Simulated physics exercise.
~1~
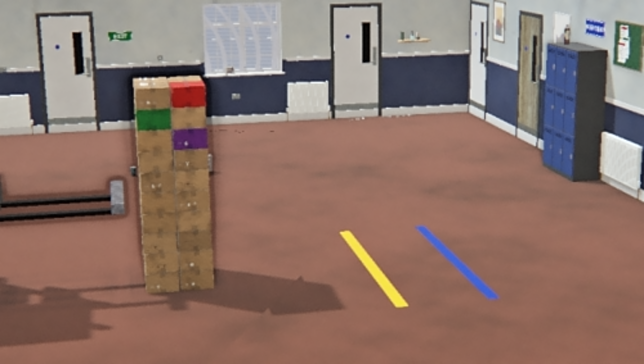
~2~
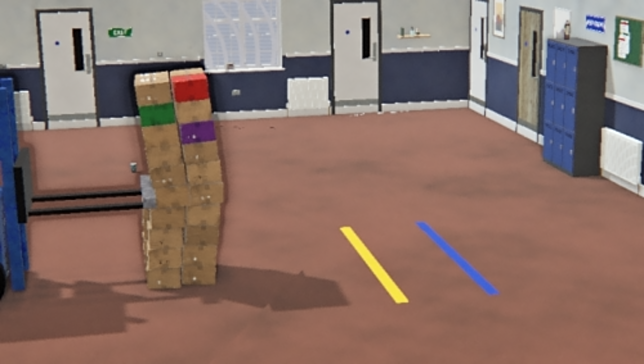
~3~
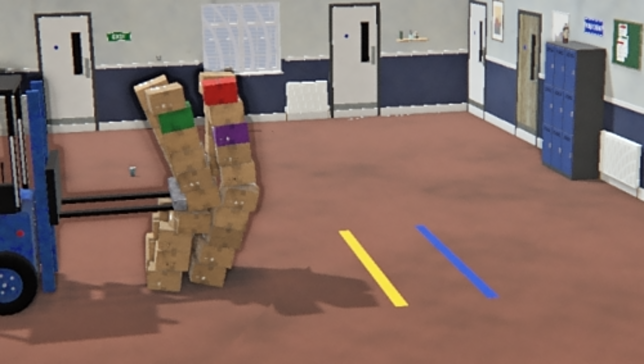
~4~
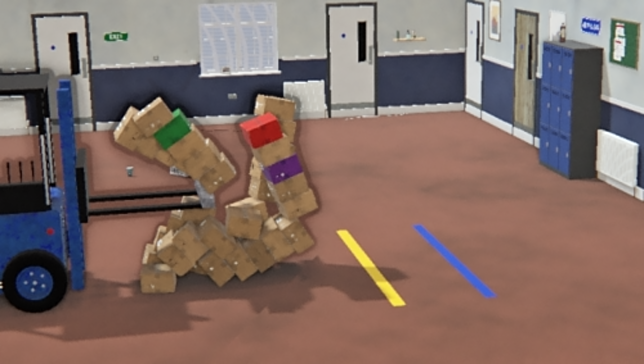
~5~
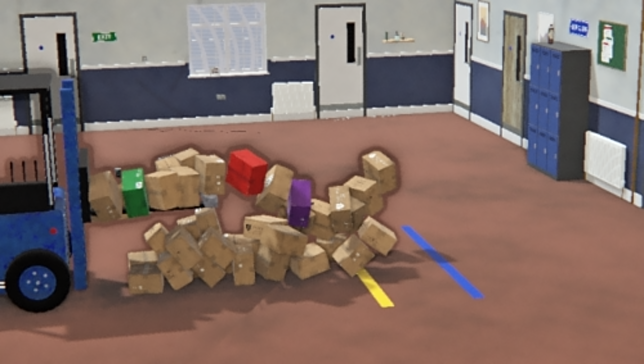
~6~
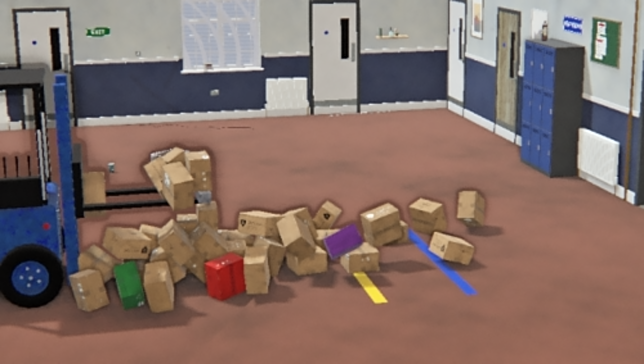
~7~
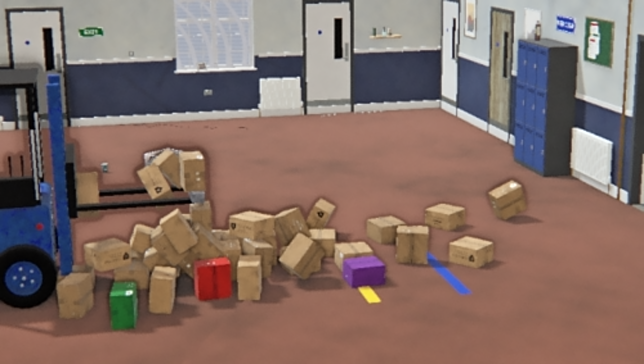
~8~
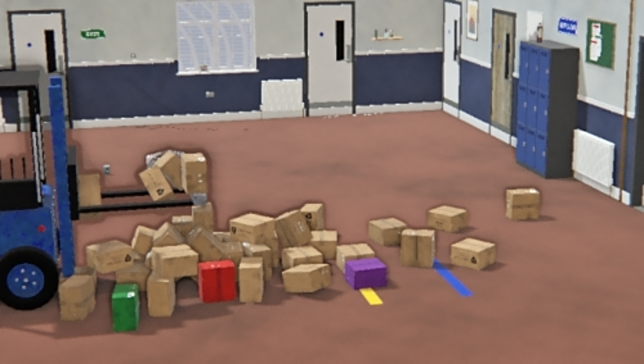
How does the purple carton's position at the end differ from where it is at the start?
At the start the purple carton is high in the right side of the stack, just under the red one. By the end it is down on the floor, well to the right, beside the yellow stripe.
